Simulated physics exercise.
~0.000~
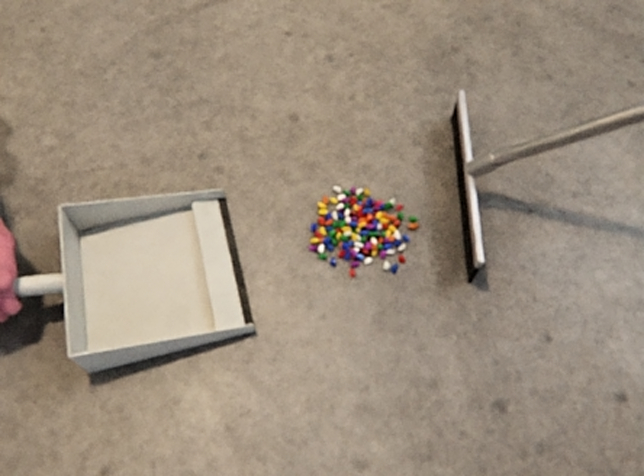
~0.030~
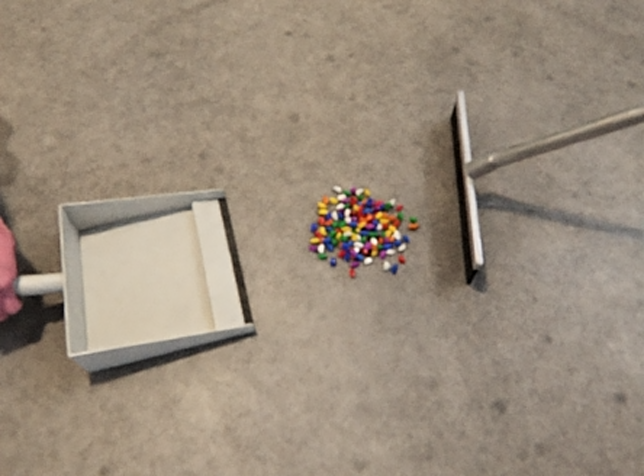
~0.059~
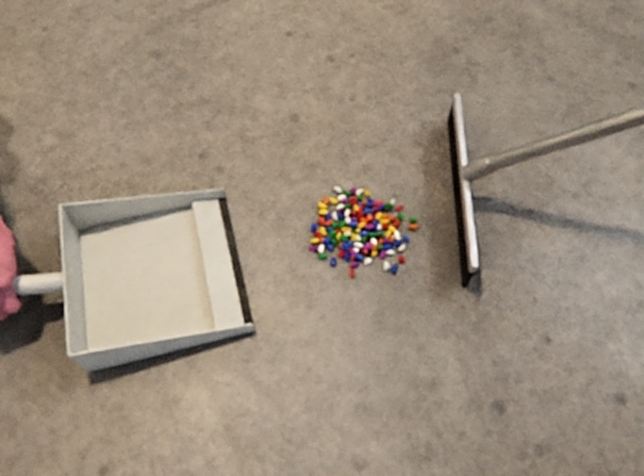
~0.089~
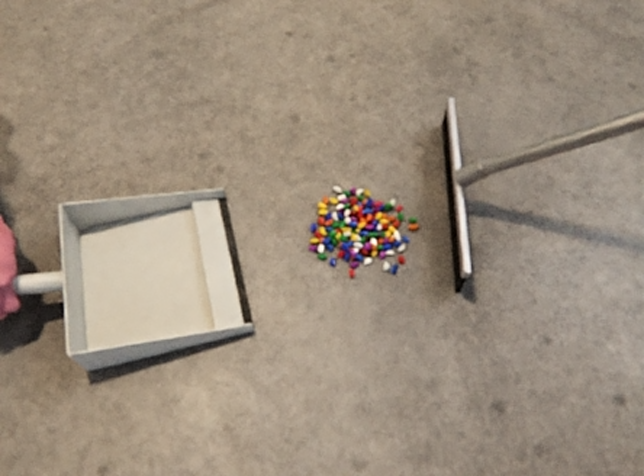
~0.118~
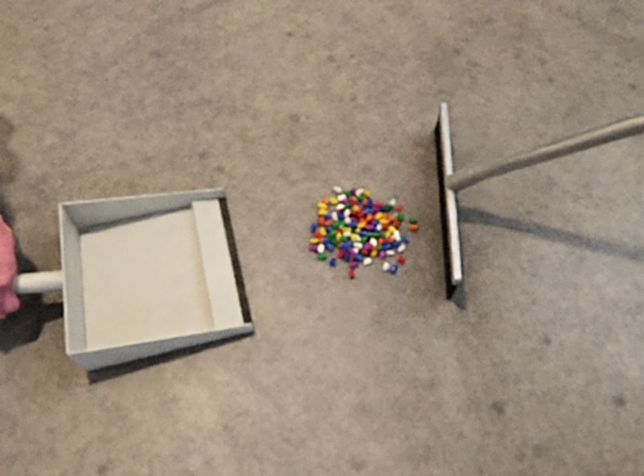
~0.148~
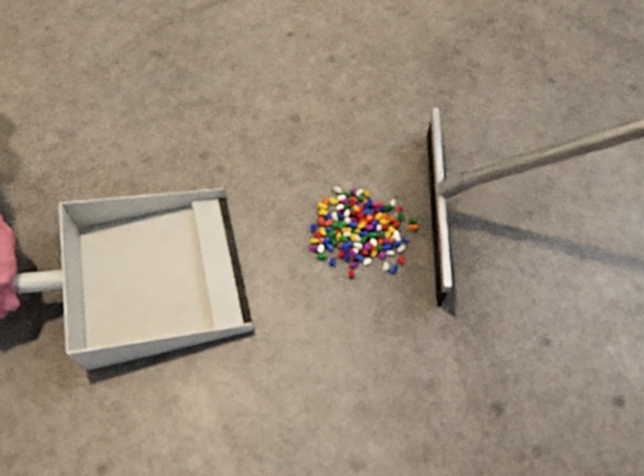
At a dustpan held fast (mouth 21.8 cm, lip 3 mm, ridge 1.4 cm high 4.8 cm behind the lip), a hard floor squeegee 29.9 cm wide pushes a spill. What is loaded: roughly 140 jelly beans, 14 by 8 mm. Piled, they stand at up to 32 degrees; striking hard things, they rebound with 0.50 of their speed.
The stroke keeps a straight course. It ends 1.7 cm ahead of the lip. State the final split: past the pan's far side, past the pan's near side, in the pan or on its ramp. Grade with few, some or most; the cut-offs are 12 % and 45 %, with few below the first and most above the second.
Past the pan's far side: Few; past the pan's near side: Few; in the pan or on its ramp: Few.
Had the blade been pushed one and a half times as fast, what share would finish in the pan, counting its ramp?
Near 5 %.
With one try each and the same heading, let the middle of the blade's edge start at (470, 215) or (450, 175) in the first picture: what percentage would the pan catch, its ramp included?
Estimates: 0 percent and 0 percent.
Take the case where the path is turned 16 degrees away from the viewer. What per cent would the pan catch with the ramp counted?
Then about 5 per cent.
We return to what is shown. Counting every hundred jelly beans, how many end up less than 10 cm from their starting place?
5 %.
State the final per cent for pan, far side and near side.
Far side 5; near side 5; pan 0.
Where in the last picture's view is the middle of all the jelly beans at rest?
Approximately (266, 249) in the last picture.
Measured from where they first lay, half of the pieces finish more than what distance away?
Around 14 centimetres.
After 0.37 s, middle of the blade 18 cm from the lip; 0 % over the lip, far side 0 %, near side 0 %.
After 0.52 s, middle of the blade 10 cm from the lip; 0 % over the lip, far side 0 %, near side 0 %.
Then, at 0.80 s, middle of the blade 6 cm from the lip; 0 % over the lip, far side 5 %, near side 5 %.
At rest (2.2 s), far side 5 %, near side 5 %, pan 0 %, in front of the lip or behind the blade 90 %.
